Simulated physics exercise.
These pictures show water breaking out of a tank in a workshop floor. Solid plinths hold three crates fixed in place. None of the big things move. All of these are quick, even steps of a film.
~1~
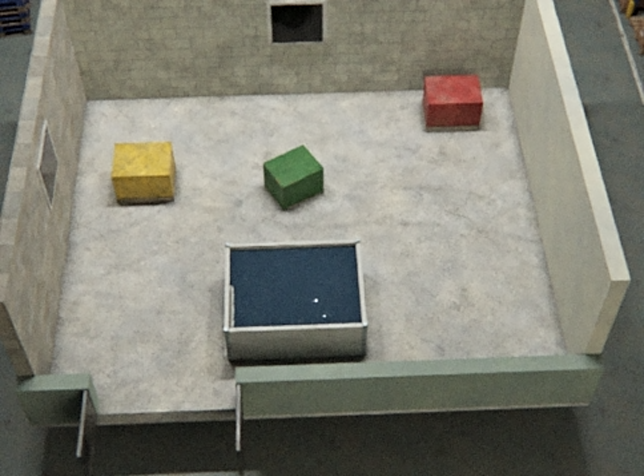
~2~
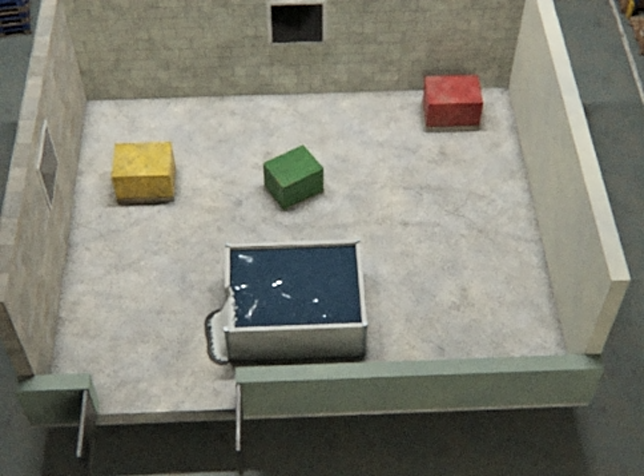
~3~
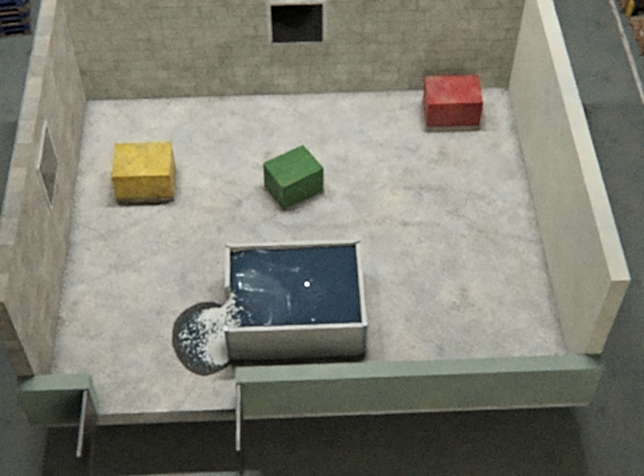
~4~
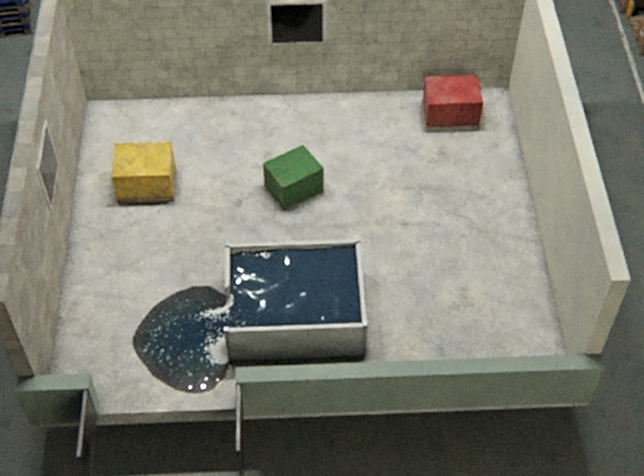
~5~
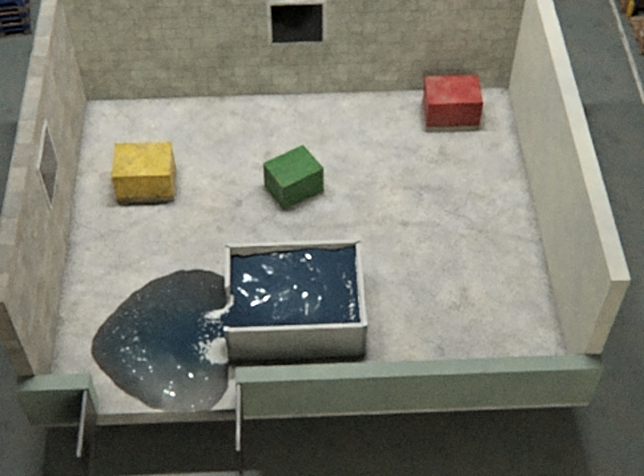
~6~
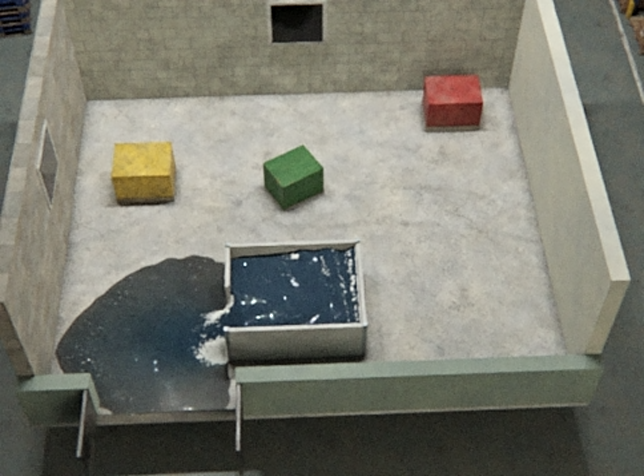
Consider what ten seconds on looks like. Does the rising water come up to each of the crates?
One by one: The yellow crate is going to get water on it, the green crate is going to get water on it, the red crate is going to stay free of water.
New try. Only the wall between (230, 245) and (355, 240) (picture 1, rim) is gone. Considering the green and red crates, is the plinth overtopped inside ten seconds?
Taking them in turn, the green crate is overtopped and the red crate is overtopped.
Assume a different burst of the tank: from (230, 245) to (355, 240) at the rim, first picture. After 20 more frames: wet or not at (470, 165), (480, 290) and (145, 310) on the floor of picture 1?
Point by point: Drenched, unwetted, unwetted.
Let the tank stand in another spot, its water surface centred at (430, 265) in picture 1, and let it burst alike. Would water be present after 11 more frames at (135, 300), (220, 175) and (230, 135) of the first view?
As listed: Covered, no water, dry.
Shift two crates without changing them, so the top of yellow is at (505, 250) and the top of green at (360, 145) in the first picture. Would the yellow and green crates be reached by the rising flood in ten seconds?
Summary - yellow: Untouched, green: Flooded.
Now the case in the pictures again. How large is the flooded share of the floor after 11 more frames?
Share estimate: About 20 per cent.
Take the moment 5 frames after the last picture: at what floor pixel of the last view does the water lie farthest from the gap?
Roughly at (69, 242).
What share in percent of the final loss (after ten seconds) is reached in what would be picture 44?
It works out at roughly 75 per cent.
A moment on, water covers 15 % of the floor; the yellow crate not reached, the green crate not reached, the red crate not reached.
Next, water covers 20 % of the floor; the yellow crate water round its plinth, the green crate not reached, the red crate not reached.
Then, water covers 25 % of the floor; the yellow crate water round its plinth, the green crate not reached, the red crate not reached.
Later, water covers 45 % of the floor; the yellow crate water round its plinth, the green crate water round its plinth, the red crate not reached.
In the end, water covers 70 % of the floor; the yellow crate was topped, the green crate was topped, the red crate stayed above the water.
